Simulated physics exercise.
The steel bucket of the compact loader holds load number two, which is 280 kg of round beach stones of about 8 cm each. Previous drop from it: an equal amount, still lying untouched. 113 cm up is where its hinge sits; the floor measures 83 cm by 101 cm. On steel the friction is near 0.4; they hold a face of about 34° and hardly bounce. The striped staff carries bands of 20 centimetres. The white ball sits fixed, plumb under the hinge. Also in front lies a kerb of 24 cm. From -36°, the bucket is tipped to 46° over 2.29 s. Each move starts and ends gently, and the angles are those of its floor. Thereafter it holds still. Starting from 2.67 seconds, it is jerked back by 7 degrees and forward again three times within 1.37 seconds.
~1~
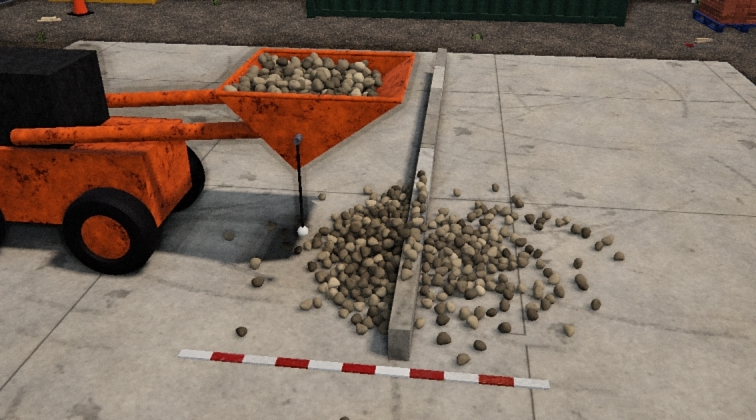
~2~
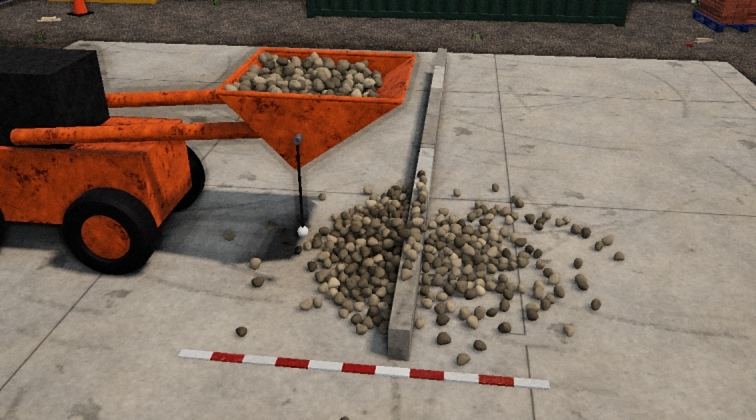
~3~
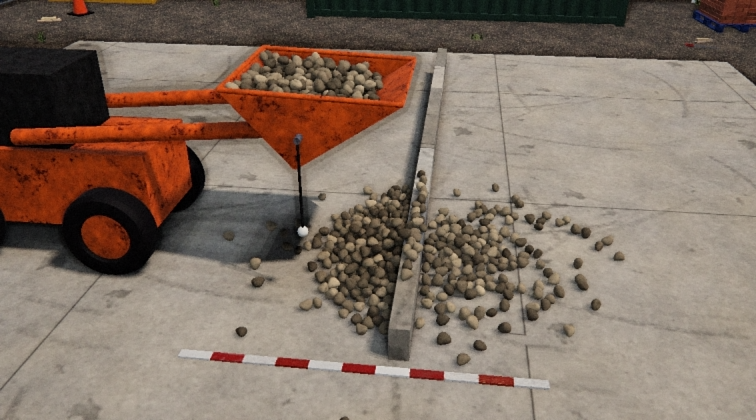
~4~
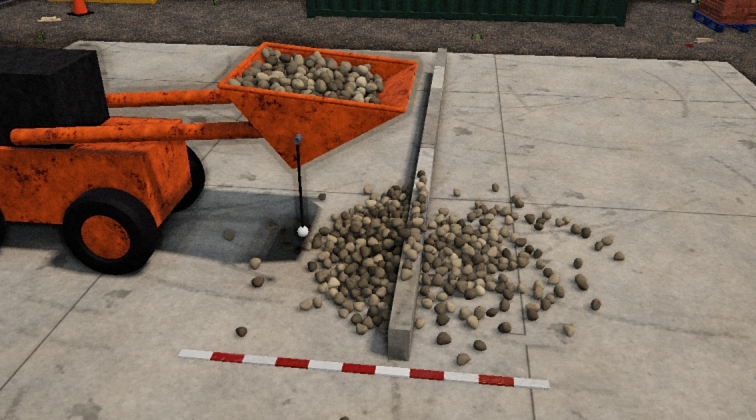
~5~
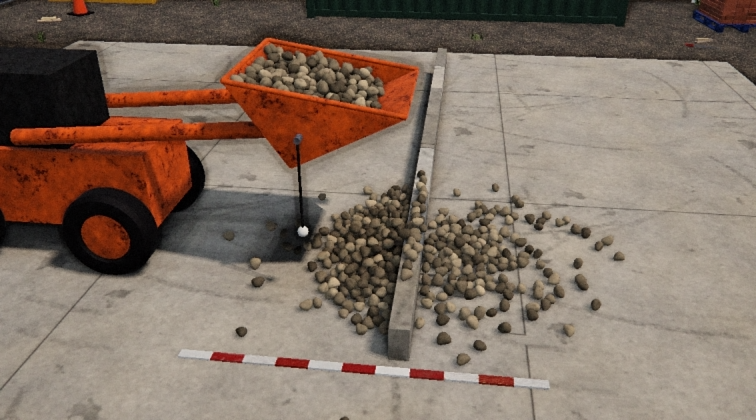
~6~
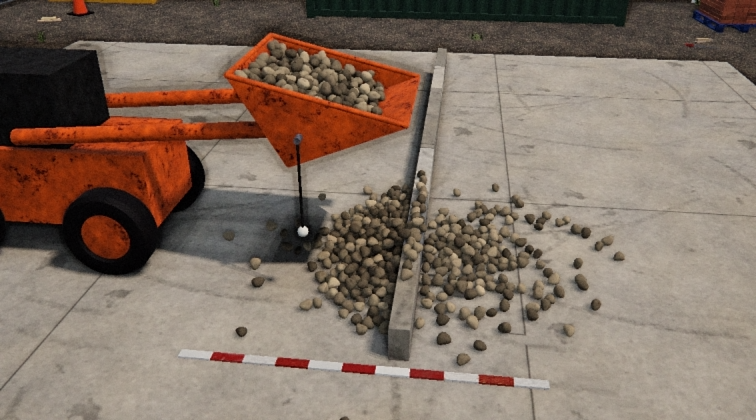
To begin with, an orange loader holds a bucket of rounded stones above an earlier pile lying on both sides of a low kerb. The bucket then gradually tilts forward, its front lip lowering slightly and the stones inside shifting a little, while the loader's body and the pile on the ground stay still.
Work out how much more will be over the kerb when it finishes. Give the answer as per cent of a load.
Around 56 out of 100.
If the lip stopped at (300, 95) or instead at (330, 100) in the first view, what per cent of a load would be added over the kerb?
First place: Roughly 0 %; second place: Roughly 0 %.
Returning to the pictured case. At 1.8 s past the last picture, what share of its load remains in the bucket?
Roughly 0 parts in a hundred of the load.
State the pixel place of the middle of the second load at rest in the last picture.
Their centre rests close to (429, 243).
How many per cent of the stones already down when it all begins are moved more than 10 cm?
Near 10 per cent, I reckon.
Then, 1.1 s after the last picture the floor is at 33°; in per cent of one load, 75 in the bucket, 84 on this side of the kerb, 41 over the kerb; the foremost stones are at (593, 256).
Then, 1.8 s after the last picture the floor is at 46°; in per cent of one load, 0 in the bucket, 115 on this side of the kerb, 85 over the kerb; the foremost stones are at (597, 251).
Then, 3.9 s after the last picture the floor is at 46°; in per cent of one load, 0 in the bucket, 108 on this side of the kerb, 92 over the kerb; the foremost stones are at (615, 265).
Then, 6.5 s after the last picture the floor is at 46°; in per cent of one load, 0 in the bucket, 108 on this side of the kerb, 92 over the kerb; the foremost stones are at (615, 265). Net gain over the kerb, 56.
